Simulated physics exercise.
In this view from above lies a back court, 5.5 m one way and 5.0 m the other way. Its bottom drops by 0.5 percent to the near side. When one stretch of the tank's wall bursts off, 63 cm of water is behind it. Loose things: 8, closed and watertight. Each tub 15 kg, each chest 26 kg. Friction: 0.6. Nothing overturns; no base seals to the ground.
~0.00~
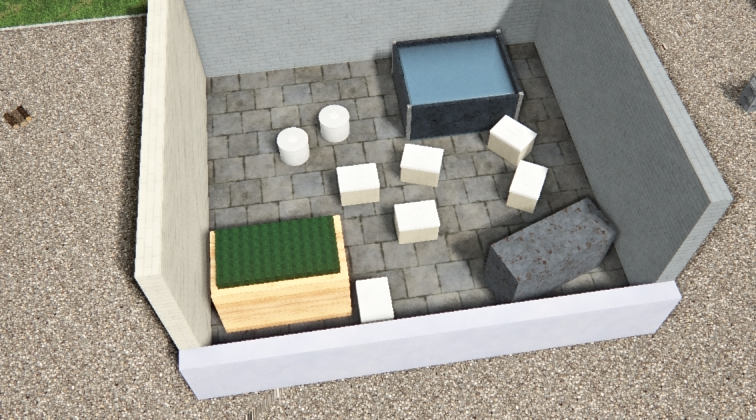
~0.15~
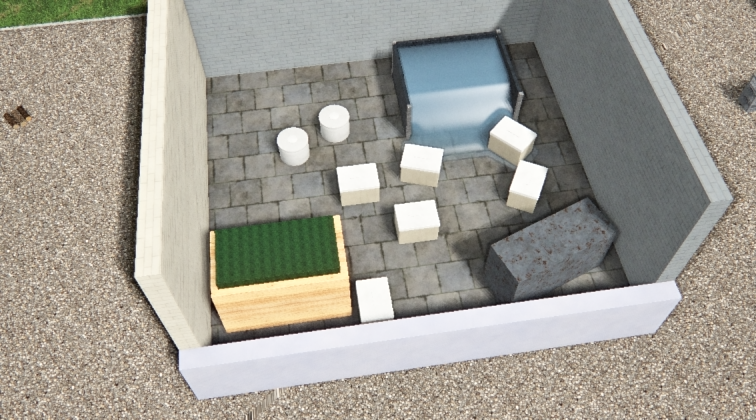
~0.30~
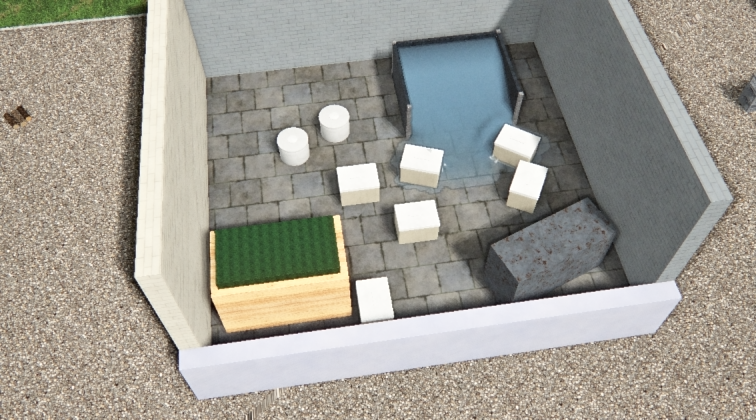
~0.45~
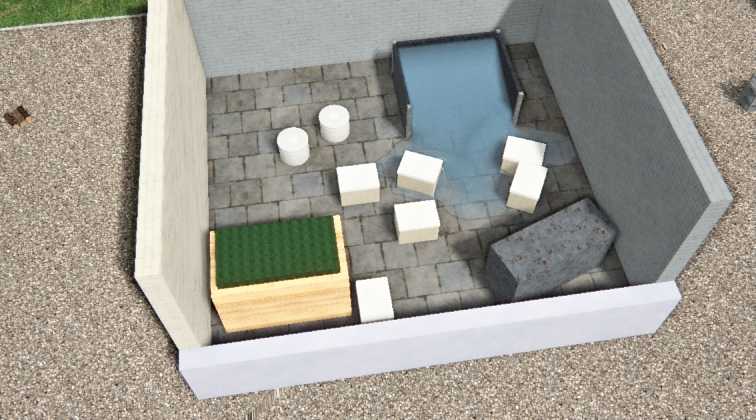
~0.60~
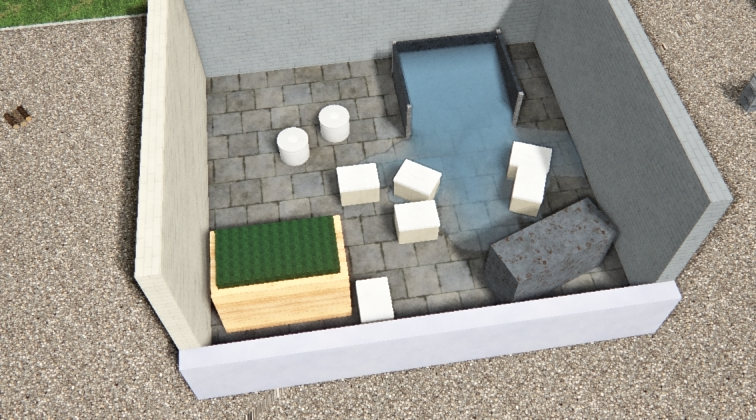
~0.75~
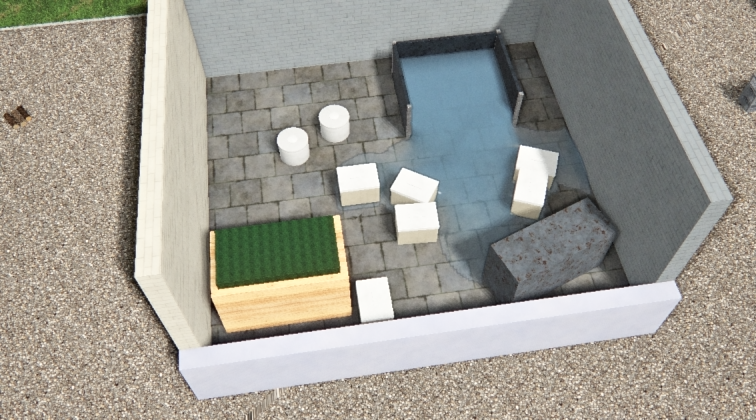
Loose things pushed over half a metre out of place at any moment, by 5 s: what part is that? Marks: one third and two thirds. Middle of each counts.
The count shifted gets to a third without getting to two thirds.
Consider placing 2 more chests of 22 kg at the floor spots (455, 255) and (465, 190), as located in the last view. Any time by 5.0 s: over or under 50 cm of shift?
One by one I'd say farther than that and farther than that.
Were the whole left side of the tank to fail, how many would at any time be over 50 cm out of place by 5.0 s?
That would give 2.
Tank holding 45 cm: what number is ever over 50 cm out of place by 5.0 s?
Result: 2.
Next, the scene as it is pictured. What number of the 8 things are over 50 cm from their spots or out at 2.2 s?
At that time I count 4.
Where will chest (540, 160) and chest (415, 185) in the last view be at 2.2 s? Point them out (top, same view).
(579, 178) and (367, 248), roughly.
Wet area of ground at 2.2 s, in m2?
That flooded area is roughly 16 m2.
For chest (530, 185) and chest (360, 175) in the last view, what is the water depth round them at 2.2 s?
Some 19 cm at the first, some 2 cm at the second.
After 1.1 s 2 of 8 are over 50 cm from their spots; 0 afloat.
After 2.2 s 4 of 8 are over 50 cm from their spots; 3 afloat.
After 3.5 s 4 of 8 are over 50 cm from their spots; 2 afloat.
After 5.0 s 4 of 8 are over 50 cm from their spots, and 4 have been at some point; 1 afloat.
